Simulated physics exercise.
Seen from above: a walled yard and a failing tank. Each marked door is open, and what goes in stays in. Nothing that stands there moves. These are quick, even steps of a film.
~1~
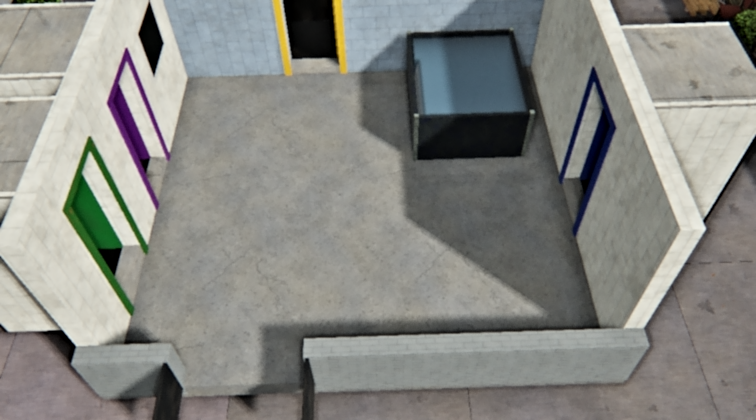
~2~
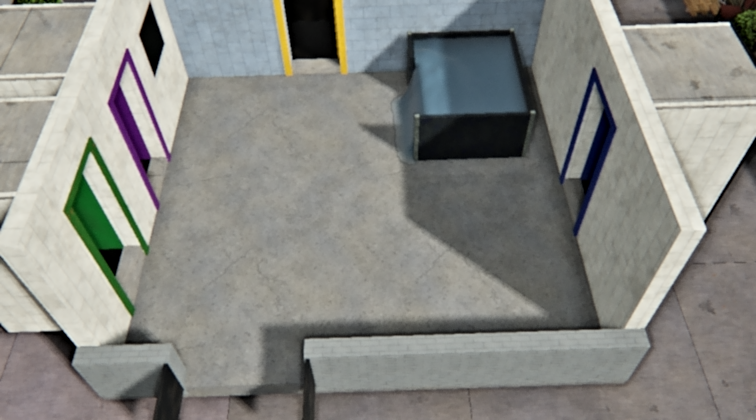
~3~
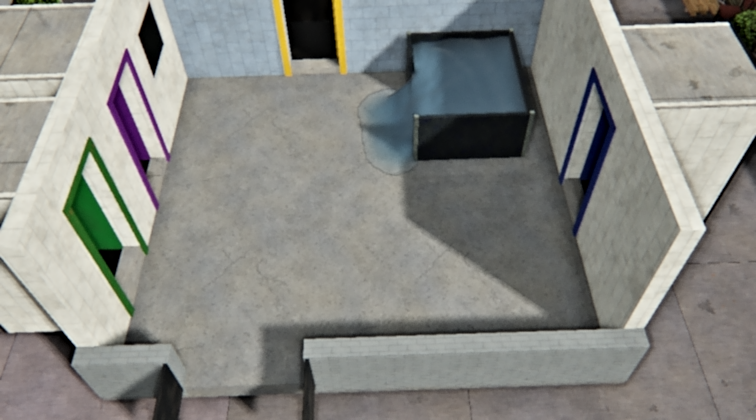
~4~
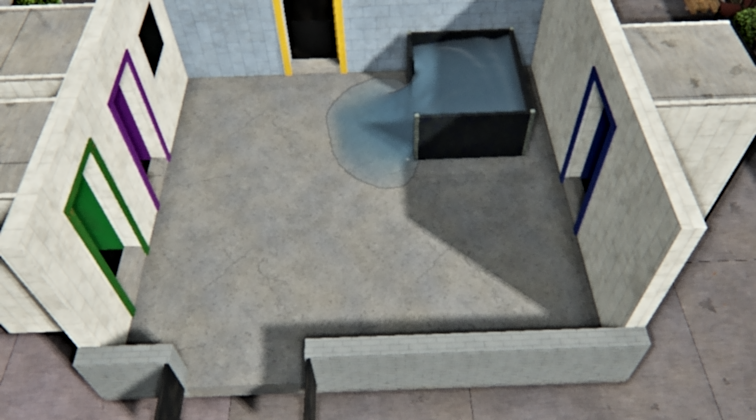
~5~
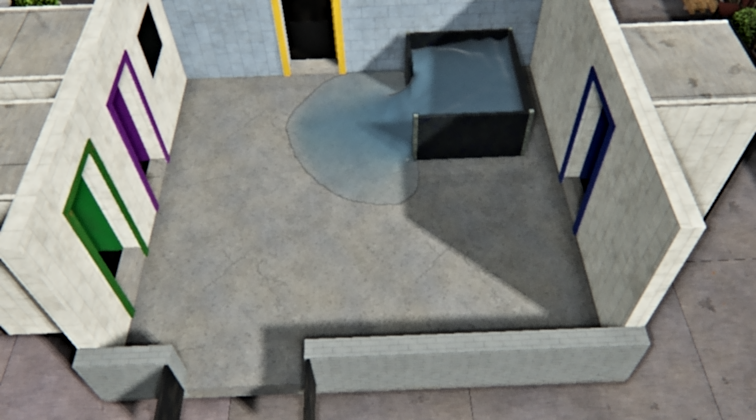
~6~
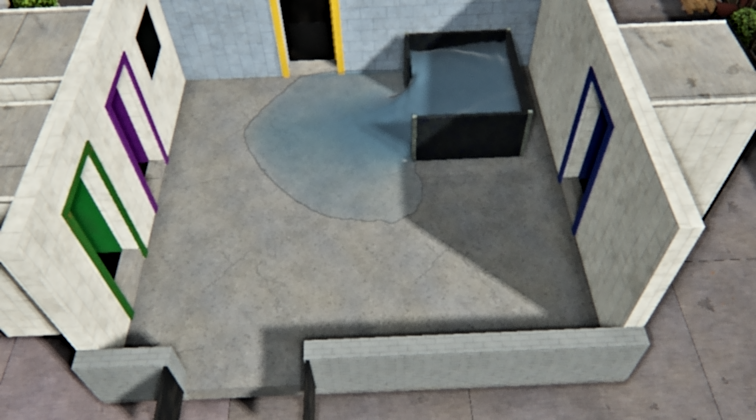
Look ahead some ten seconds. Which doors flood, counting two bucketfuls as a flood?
In the end: The green door admits no more than that; the blue door admits no more than that; the purple door lets in a lot; the yellow door admits no more than that.
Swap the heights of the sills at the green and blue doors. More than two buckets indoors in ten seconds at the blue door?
The blue one keeps below it.
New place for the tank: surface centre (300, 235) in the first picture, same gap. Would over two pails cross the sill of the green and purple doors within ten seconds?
My reading: Green takes more; purple takes less.
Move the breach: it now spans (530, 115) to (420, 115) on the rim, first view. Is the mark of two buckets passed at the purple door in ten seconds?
Then: The purple door is under.
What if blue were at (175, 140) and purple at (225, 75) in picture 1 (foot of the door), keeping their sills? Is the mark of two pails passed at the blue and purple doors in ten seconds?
In short: Blue door floods; purple door passes that mark.
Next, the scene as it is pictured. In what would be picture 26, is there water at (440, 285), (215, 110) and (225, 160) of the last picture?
One after the other: Free of water, awash, under water.
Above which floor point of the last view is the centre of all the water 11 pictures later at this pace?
Roughly at (336, 138).
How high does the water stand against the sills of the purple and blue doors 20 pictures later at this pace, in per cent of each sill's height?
About 160 and 0 per cent.
A moment on, water covers 45 % of the floor; the green door not reached, the blue door not reached, the purple door under two buckets in, the yellow door wet at the sill, nothing in.
Next, water covers 55 % of the floor; the green door wet at the sill, nothing in, the blue door not reached, the purple door far over two buckets in, the yellow door wet at the sill, nothing in.
Then, water covers 60 % of the floor; the green door wet at the sill, nothing in, the blue door not reached, the purple door far over two buckets in, the yellow door wet at the sill, nothing in.
Later, water covers 75 % of the floor; the green door wet at the sill, nothing in, the blue door not reached, the purple door far over two buckets in, the yellow door under two buckets in.
In the end, water covers 95 % of the floor; the green door wet at the sill, nothing in, the blue door wet at the sill, nothing in, the purple door far over two buckets in, the yellow door under two buckets in.
